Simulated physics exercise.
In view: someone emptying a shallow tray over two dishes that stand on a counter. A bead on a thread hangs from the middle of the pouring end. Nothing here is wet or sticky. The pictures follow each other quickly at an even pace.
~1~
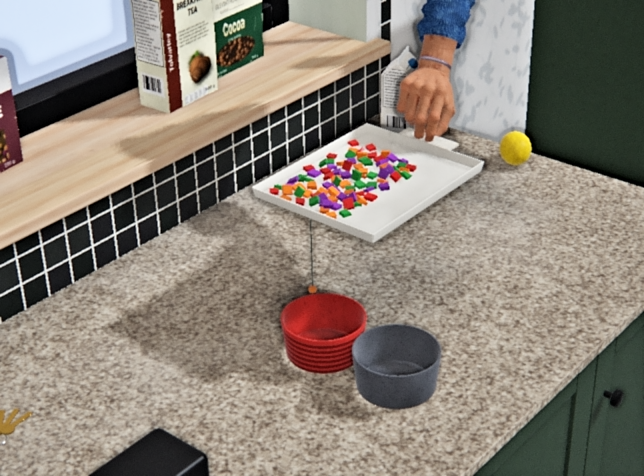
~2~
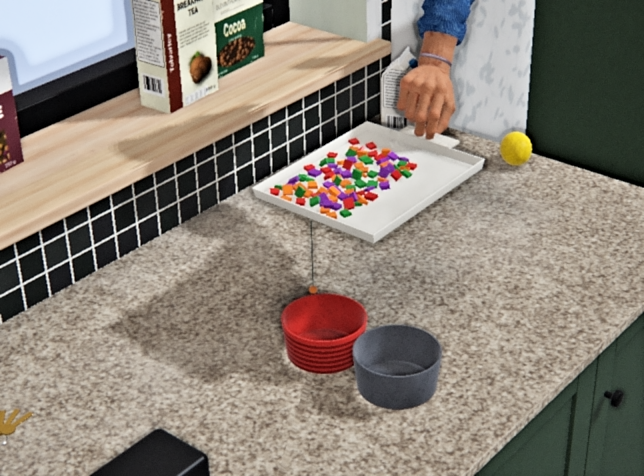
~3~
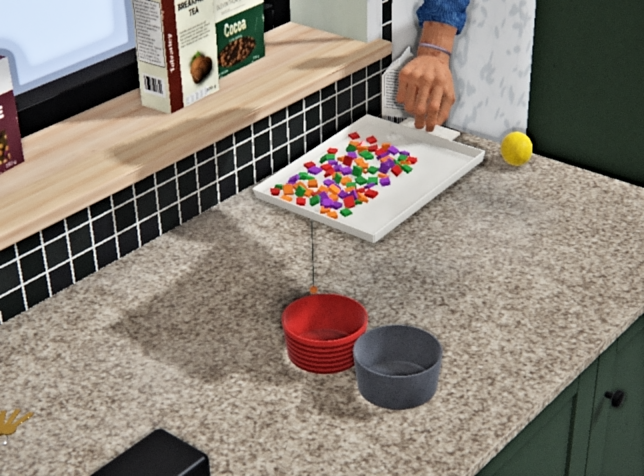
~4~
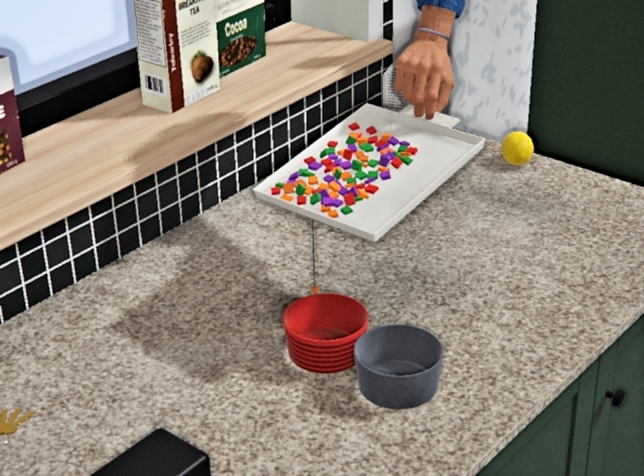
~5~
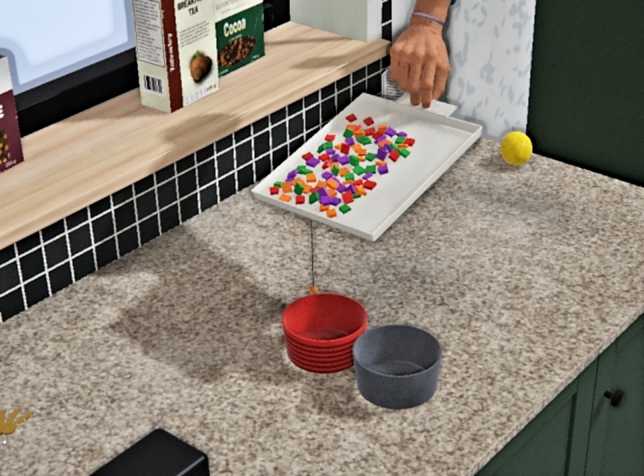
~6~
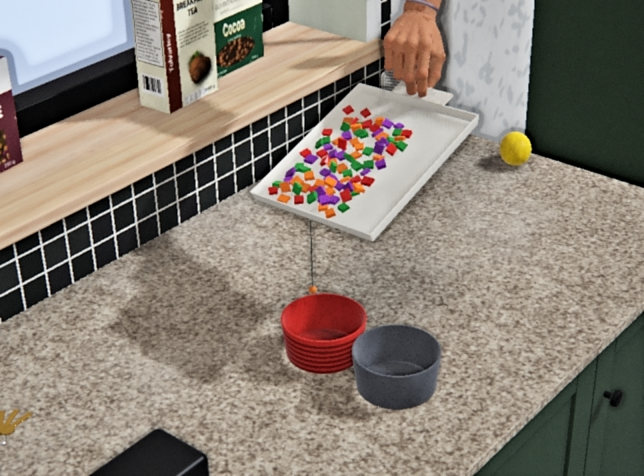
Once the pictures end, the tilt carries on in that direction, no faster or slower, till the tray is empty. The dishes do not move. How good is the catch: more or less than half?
The two hold only the smaller part of the load.
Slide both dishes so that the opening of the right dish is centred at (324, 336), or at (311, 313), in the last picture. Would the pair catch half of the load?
One: More than half. Two: Above a half.
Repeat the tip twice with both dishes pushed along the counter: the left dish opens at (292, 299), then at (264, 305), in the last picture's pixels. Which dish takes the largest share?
The first try: Left. The second: The dish on the left.
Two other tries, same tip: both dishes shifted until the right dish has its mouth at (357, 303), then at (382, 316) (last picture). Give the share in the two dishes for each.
Roughly 10 per cent, and 10 per cent.
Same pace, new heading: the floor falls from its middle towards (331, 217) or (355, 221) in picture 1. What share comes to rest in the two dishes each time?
In turn 60 and 70 in a hundred.
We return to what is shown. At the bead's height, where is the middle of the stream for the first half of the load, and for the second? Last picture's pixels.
Early half (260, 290), late half (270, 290).
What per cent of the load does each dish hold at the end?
Left dish: 30 %, right dish: 0 %.
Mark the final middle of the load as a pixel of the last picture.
Roughly at (267, 339).
Just after the last frame, tray tipped steeply; every one on the tray.
A moment on, tray tipped past a quarter turn; the larger part on the tray; about a tenth in the left dish; roughly a quarter outside both; about a tenth in the air.
Further on, tray tipped past a quarter turn; roughly a third in the left dish; roughly two thirds outside both.
When it is over, tray tipped past a quarter turn; not one in the right dish; roughly a third in the left dish; roughly two thirds outside both.
